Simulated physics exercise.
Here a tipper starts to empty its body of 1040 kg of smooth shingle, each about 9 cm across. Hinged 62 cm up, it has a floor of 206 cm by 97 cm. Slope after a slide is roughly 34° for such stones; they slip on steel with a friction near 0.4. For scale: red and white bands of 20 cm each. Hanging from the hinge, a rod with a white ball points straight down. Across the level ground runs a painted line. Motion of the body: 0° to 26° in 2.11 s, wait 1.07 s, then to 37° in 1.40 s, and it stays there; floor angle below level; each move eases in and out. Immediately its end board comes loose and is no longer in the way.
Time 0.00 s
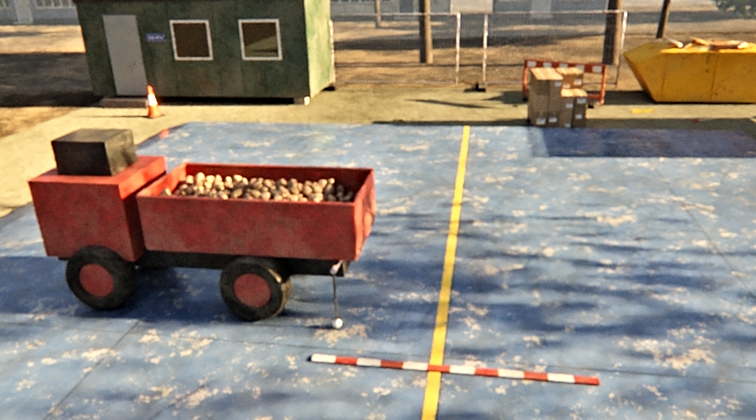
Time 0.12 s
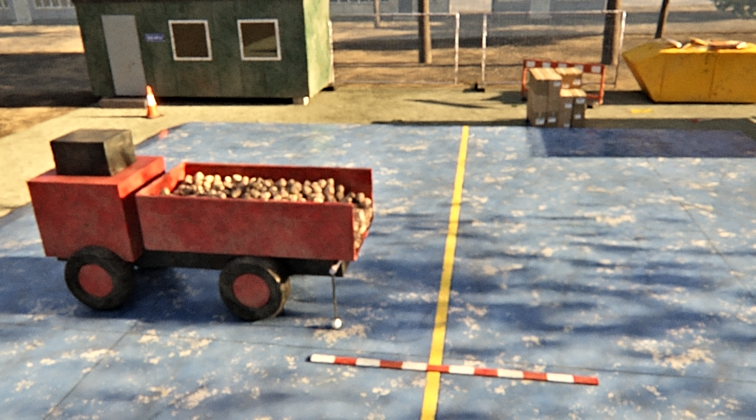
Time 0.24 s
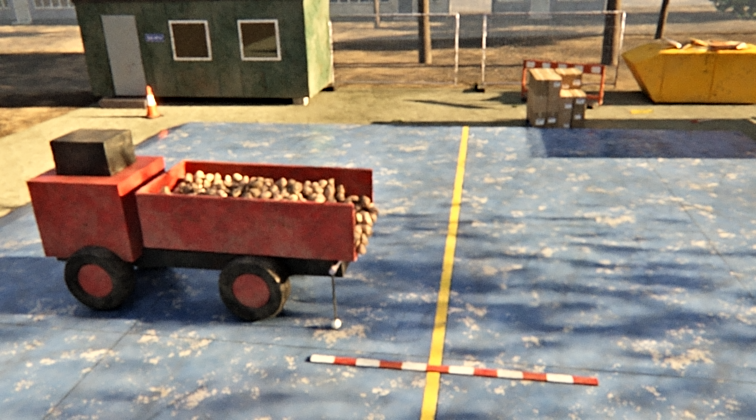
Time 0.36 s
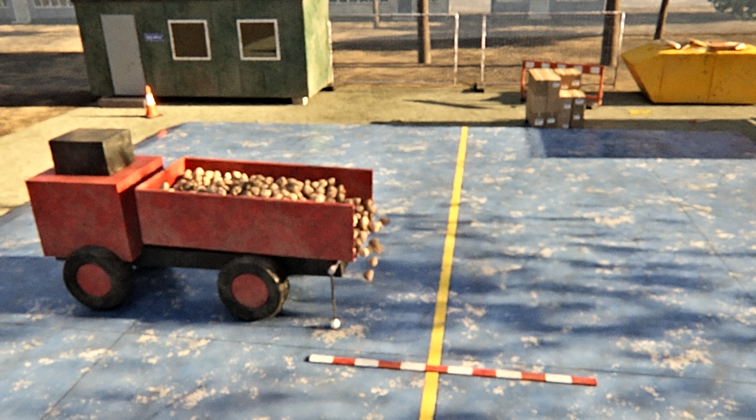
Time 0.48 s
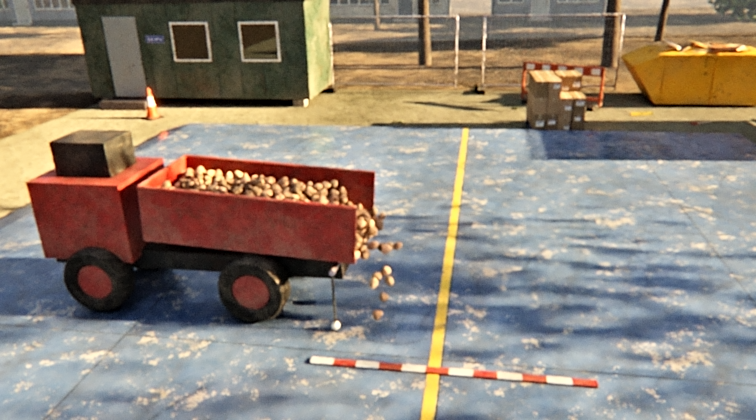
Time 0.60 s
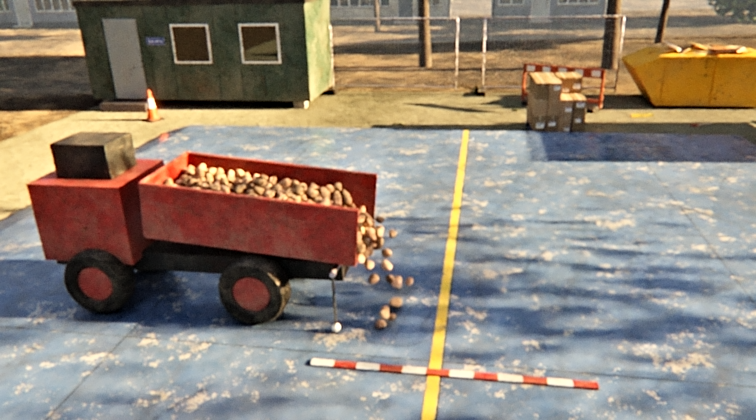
The clip opens on a red tipper standing on blue ground, its level body loaded with rounded stones. The board at its right end disappears and stones begin slipping over the open edge. The body tilts slightly down toward the right as a few stones drop beside the yellow line.
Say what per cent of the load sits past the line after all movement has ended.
About 40 per cent of it.
After 1.6 s the floor is at 22°; 83 % in the body, 17 % short of the line; the foremost stones are at (452, 300).
After 2.2 s the floor is at 26°; 55 % in the body, 40 % short of the line, 5 % past the line; the foremost stones are at (487, 312).
After 5.0 s the floor is at 37°; 0 % in the body, 59 % short of the line, 41 % past the line; the foremost stones are at (562, 307).
After 7.9 s the floor is at 37°; 0 % in the body, 59 % short of the line, 41 % past the line; the foremost stones are at (562, 307).
